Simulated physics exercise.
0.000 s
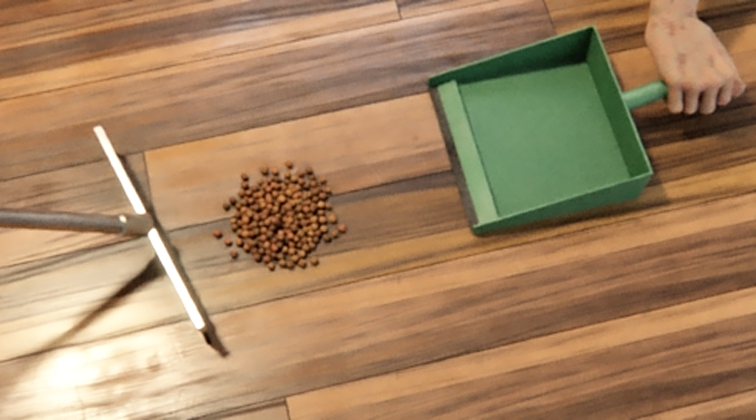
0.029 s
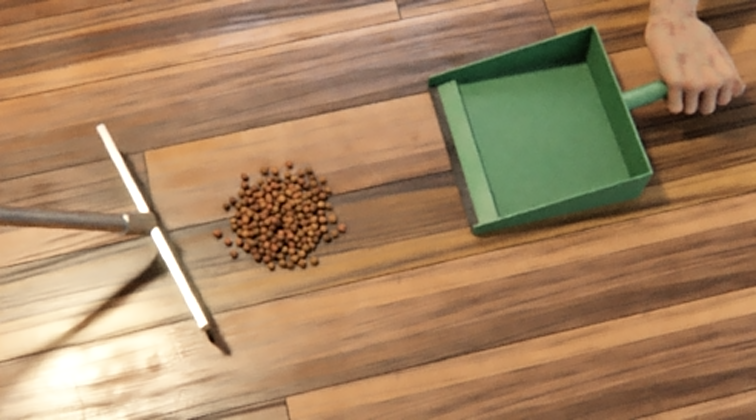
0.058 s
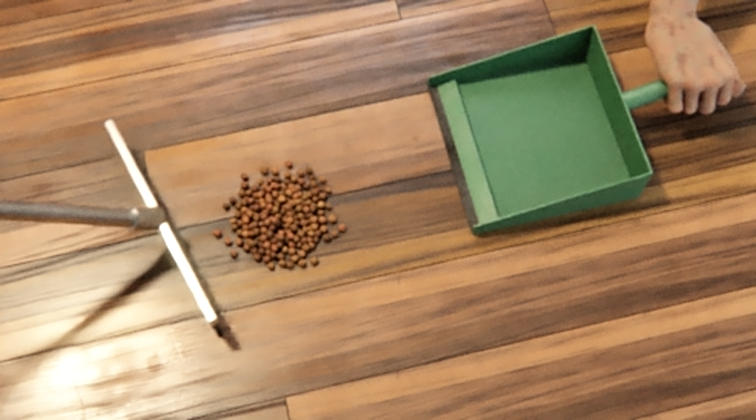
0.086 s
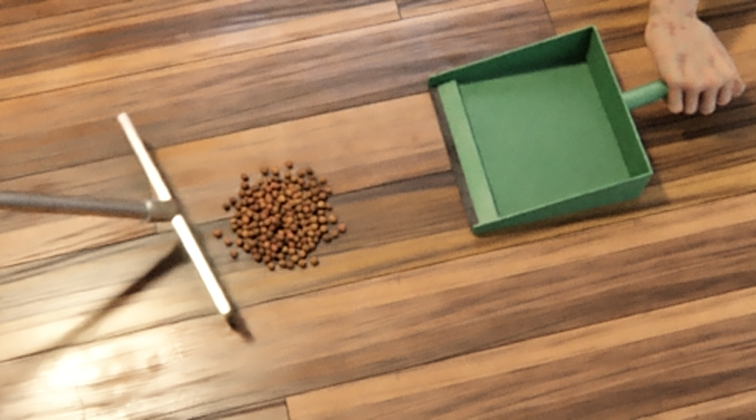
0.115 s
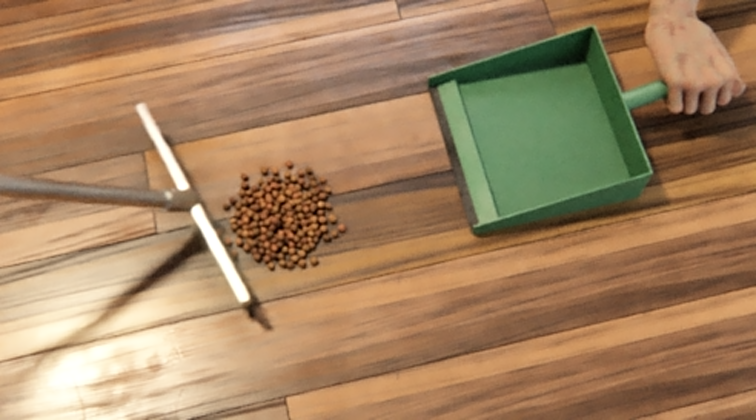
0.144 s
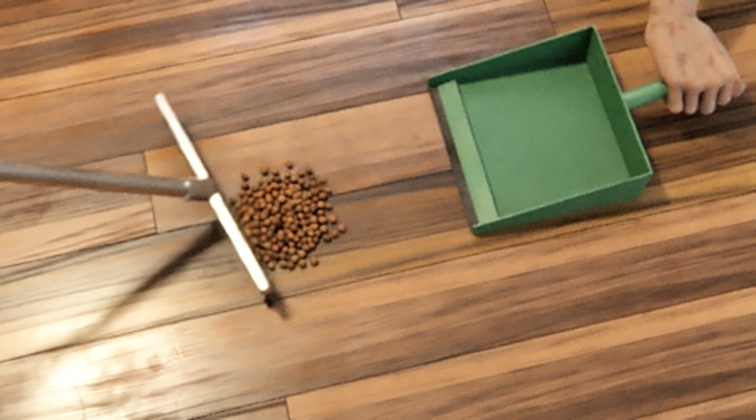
On a wooden floor, a straight white blade sliding right to the edge of a brown ball pile, a hand holding a green dustpan.
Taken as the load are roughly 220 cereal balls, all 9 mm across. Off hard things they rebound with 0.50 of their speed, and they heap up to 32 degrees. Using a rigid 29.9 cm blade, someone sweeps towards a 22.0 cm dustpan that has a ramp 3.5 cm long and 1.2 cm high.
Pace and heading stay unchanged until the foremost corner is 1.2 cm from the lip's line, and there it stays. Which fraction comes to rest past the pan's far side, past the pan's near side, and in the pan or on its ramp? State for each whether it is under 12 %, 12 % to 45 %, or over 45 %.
Result: Far side: Looks like an in-between amount will settle there. Near side: Looks like a thin scattering will settle there. Pan: Looks like an in-between amount will settle there.
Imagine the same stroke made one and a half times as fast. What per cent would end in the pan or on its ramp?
About 50 per cent.
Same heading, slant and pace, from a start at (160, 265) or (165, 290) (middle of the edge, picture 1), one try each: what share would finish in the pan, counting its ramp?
About 35 and 35 per cent.
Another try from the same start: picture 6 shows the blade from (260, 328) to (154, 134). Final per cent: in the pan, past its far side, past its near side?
Pan: 5, far side: 0, near side: 15.
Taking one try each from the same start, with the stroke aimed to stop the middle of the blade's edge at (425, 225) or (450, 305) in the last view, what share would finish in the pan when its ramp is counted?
Some 20 and 0 per cent.
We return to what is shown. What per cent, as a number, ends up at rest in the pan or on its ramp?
I reckon around 40 in a hundred.
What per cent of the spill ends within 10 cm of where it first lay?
The figure is some 0 percent.
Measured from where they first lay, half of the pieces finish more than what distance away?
I'd say close to 26 cm.
Then, at 0.30 s, middle of the blade 17 cm from the lip; 0 % over the lip, far side 0 %, near side 5 %.
After 0.40 s, middle of the blade 9 cm from the lip; 0 % over the lip, far side 10 %, near side 5 %.
Then, at 0.64 s, middle of the blade 5 cm from the lip; 40 % over the lip, far side 20 %, near side 5 %.
In the end, at 1.1 s, far side 20 %, near side 5 %, pan 40 %, in front of the lip or behind the blade 40 %.
